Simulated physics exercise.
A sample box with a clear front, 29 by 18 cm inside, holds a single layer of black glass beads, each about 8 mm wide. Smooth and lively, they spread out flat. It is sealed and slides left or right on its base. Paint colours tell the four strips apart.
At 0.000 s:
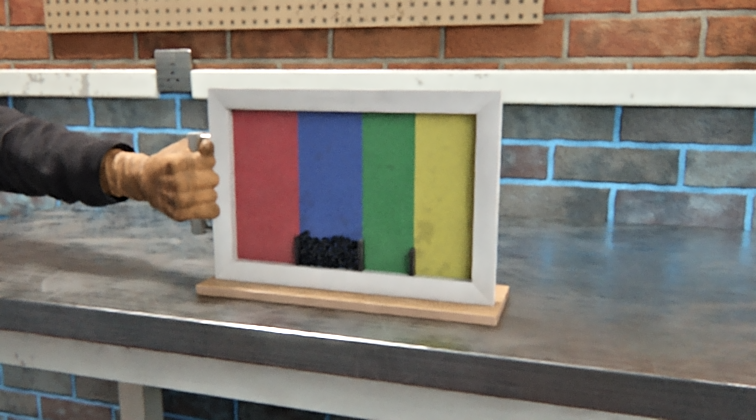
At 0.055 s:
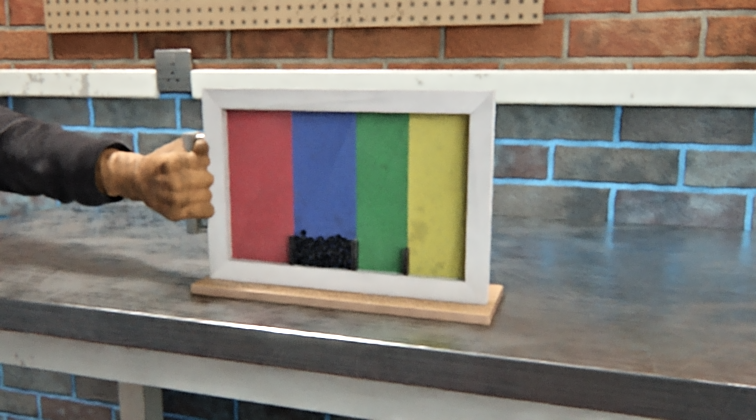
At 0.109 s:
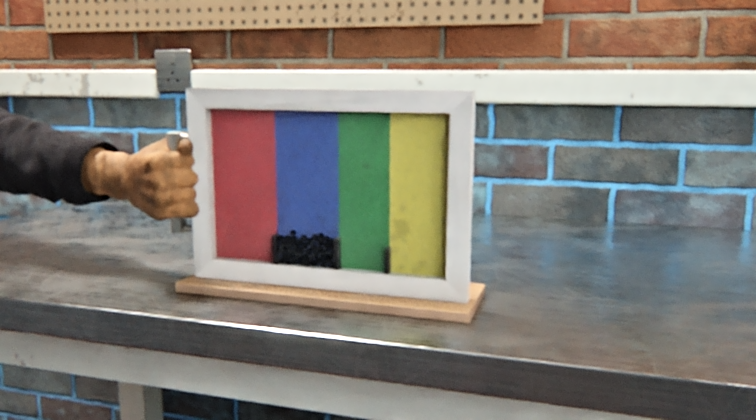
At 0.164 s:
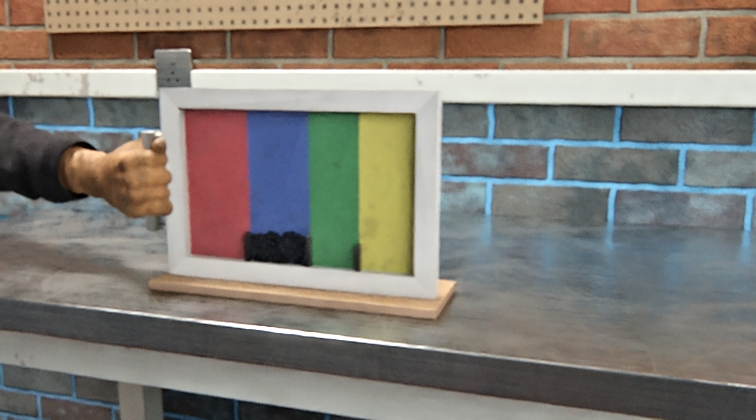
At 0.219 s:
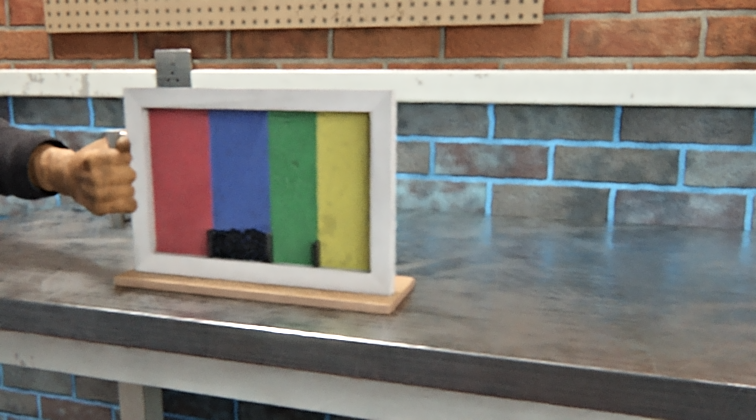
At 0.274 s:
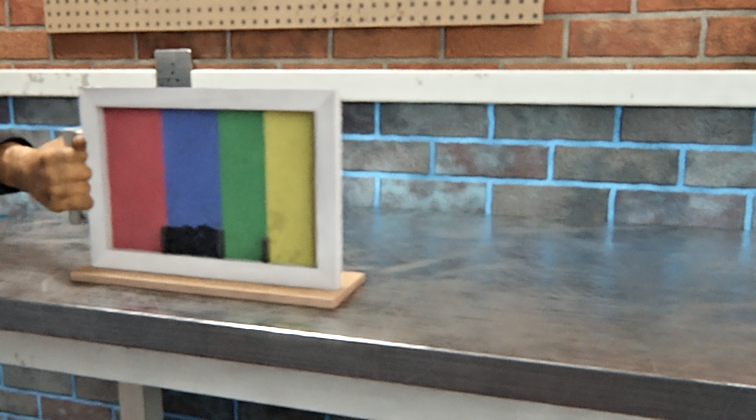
On a metal workbench, a hand sliding a white-framed box with red, blue, green and yellow strips and black beads steadily left.
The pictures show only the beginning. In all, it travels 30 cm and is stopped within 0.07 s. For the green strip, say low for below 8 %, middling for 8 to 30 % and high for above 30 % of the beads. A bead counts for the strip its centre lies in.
Green strip low.
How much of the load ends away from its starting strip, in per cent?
About 20 per cent.
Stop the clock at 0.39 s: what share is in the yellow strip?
About 0 per cent.
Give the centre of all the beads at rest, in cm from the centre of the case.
Some 4 cm left and 8 cm below.
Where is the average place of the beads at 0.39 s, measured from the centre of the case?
Some 3 cm left and 7 cm below.
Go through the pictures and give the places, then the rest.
At its start; about 40 beads; load centre (328, 252); top bead (307, 233); red (265, 128), blue (330, 130), green (389, 132), yellow (447, 133), in the first picture.
In the second picture, 1 cm to the left; load centre (323, 252); top bead (303, 233).
In the third picture, 3 cm to the left; load centre (307, 250); top bead (293, 233); wall ends (388, 249), (338, 239), (276, 236).
In the fourth picture, 6 cm to the left; load centre (279, 248); top bead (293, 234).
In the fifth picture, 12 cm to the left; load centre (241, 245); top bead (254, 231).
In the sixth picture, 18 cm to the left; load centre (193, 241); top bead (206, 227); red (132, 125), blue (190, 126), green (241, 128), yellow (292, 129).
By 0.39 s, it is 30 cm to the left; the beads' middle is 3 cm left of and 7 cm below the centre; blue 100 %.
By 0.49 s, it is 30 cm to the left; the beads' middle is 4 cm left of and 7 cm below the centre; red 20 %, blue 80 %.
By 0.64 s, it is 30 cm to the left; the beads' middle is 4 cm left of and 8 cm below the centre; red 20 %, blue 80 %.
Settled by 1.4 s, it is 30 cm to the left; red 20 %, blue 80 %, green 0 %, yellow 0 %.
